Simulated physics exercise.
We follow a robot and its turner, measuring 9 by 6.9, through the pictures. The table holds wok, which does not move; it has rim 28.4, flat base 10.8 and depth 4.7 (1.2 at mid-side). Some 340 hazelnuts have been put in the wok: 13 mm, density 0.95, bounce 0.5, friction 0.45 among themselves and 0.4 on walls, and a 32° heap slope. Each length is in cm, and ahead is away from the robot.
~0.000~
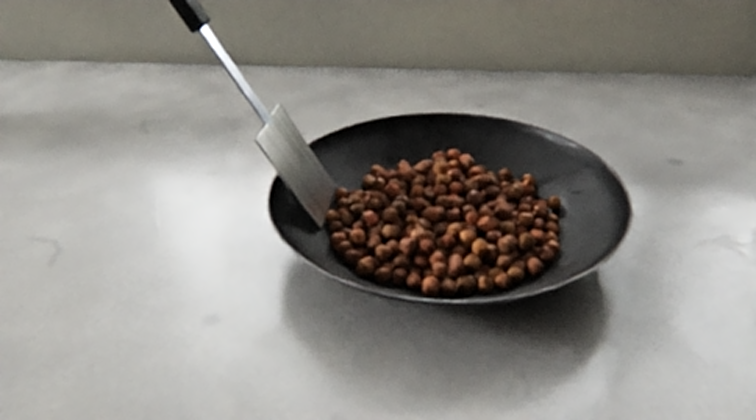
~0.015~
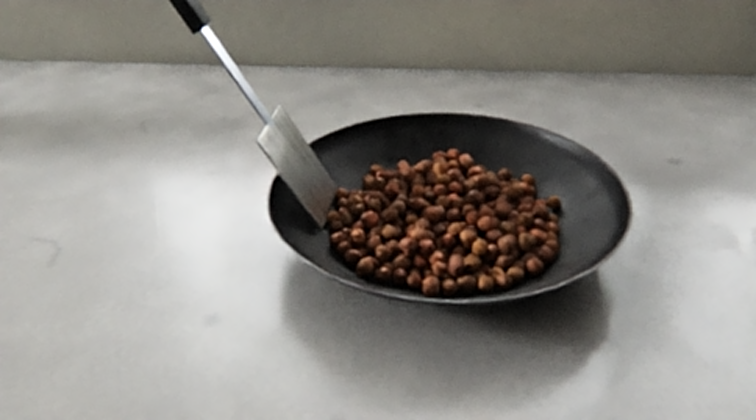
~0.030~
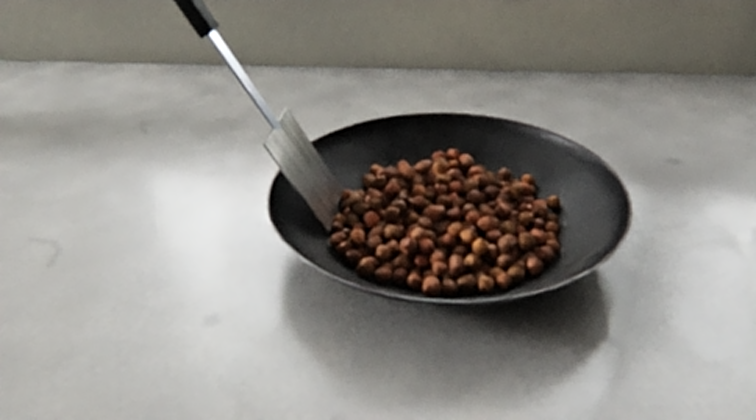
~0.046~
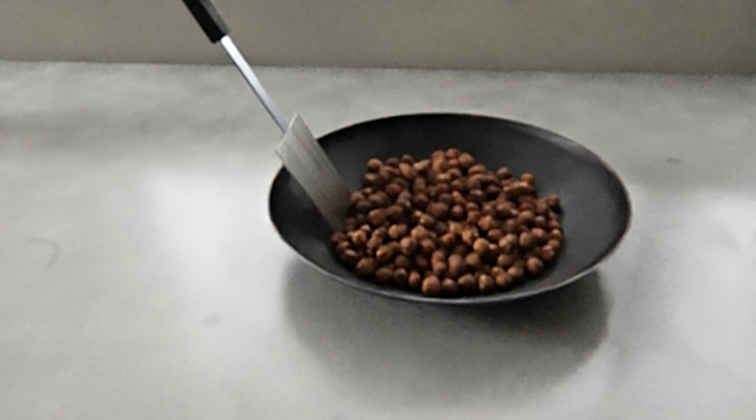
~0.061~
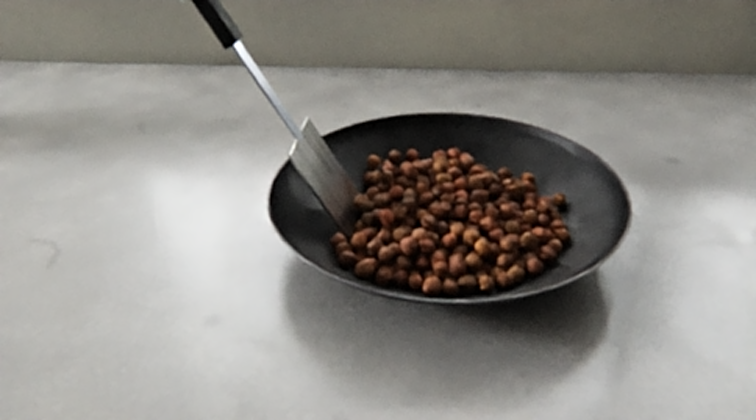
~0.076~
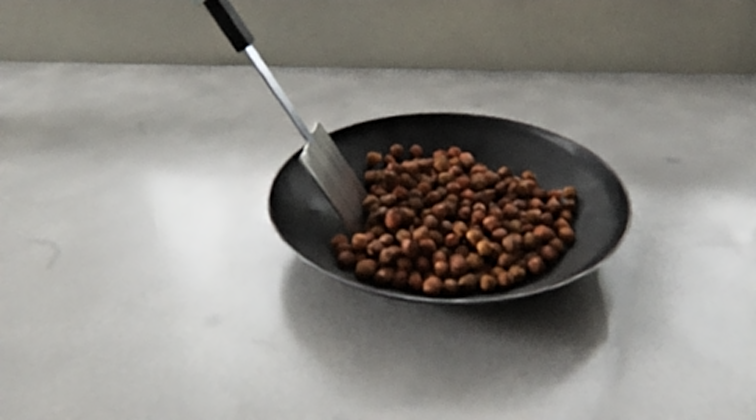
A metal turner slides rightward into a heap of brown hazelnuts in a dark wok.
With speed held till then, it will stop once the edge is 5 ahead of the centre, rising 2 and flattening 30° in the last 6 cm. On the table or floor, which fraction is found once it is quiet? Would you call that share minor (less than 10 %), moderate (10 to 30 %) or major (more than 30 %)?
I would call it minor.
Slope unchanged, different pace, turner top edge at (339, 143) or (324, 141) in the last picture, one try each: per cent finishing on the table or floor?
First try around 5 %, second try around 5 %.
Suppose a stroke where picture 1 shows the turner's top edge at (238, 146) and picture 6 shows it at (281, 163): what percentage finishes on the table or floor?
0 per cent.
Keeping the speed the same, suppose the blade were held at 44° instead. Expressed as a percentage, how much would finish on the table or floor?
Some 0 in a hundred.
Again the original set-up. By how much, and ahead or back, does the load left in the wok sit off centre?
It sits near 4.5 centimetres ahead of centre.
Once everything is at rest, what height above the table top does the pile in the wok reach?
Some 6.0 cm above the table.
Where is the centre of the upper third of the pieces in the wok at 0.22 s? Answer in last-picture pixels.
(529, 203).
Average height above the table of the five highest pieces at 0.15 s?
I'd say close to 4 cm on average.
After 0.15 s, sloping 61°, highest piece 5 above the table; 338 in the wok.
After 0.22 s, sloping 47°, highest piece 5 above the table; 337 in the wok, 1 on the blade or in flight.
After 0.45 s, sloping 31°, highest piece 6 above the table; 336 in the wok, 2 on the table or floor.
After 1.50 s, sloping 31°, highest piece 5 above the table; 336 in the wok, 2 on the table or floor.
At rest, 336 in the wok, 2 on the table or floor. That is 1 % on the table or floor.
